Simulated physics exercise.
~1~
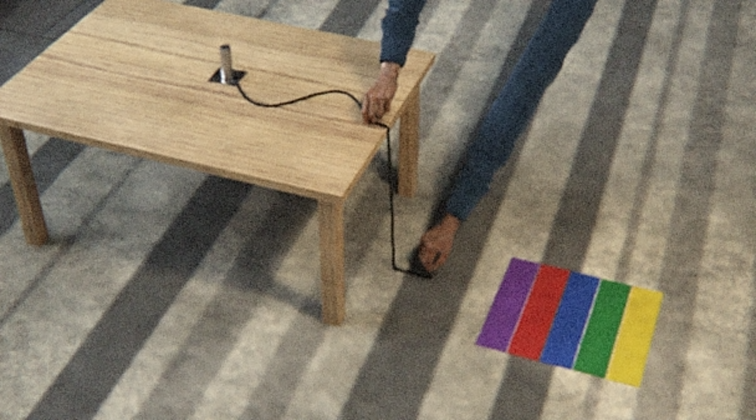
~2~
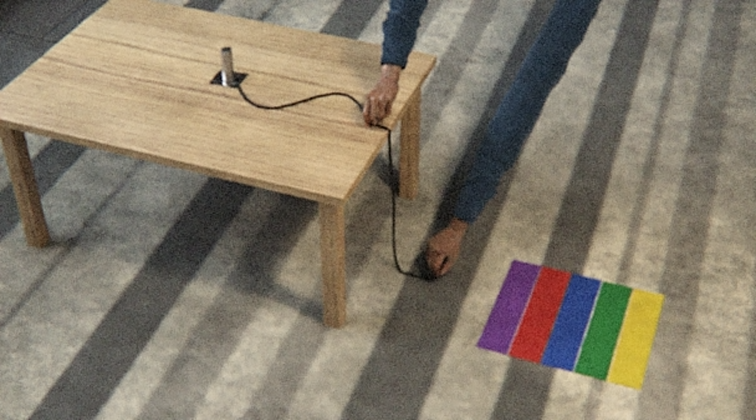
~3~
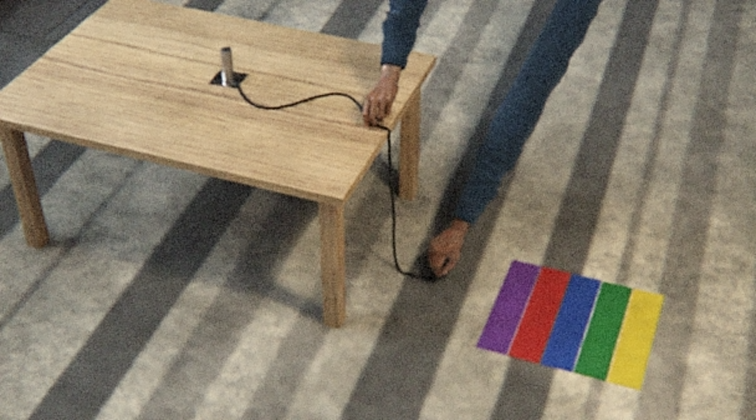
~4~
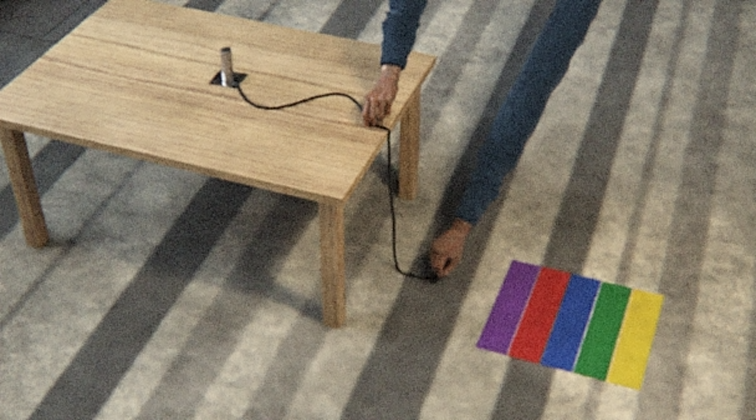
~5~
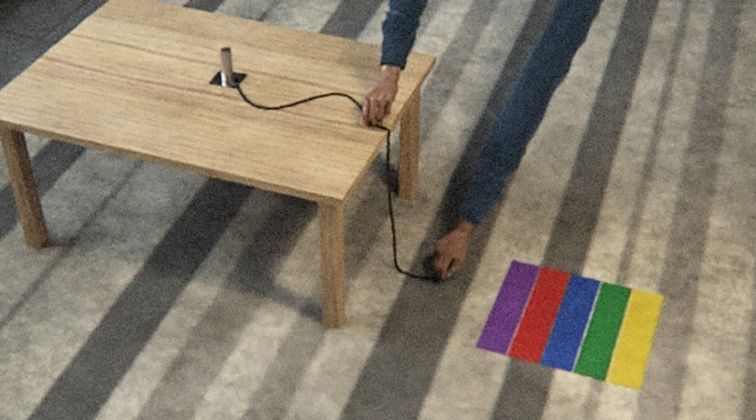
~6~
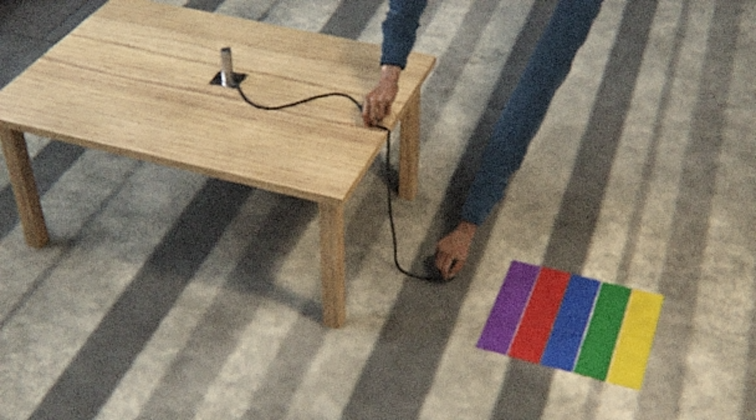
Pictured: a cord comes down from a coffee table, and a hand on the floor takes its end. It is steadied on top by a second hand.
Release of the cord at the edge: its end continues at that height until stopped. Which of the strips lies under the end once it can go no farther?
The green one.
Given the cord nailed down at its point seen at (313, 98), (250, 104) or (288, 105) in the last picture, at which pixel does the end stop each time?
About (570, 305), (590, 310) and (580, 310).
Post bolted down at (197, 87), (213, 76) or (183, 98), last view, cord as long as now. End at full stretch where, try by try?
You'd get roughly (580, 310), (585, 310) and (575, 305), one for each try.
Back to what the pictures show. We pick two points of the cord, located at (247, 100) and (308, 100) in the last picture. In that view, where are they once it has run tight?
In that view they sit near (271, 90) and near (333, 107).
A little later, end near (550, 301); over red.
Next, end near (585, 309); over blue.
When it is tight, end near (607, 315); over green. Over green.
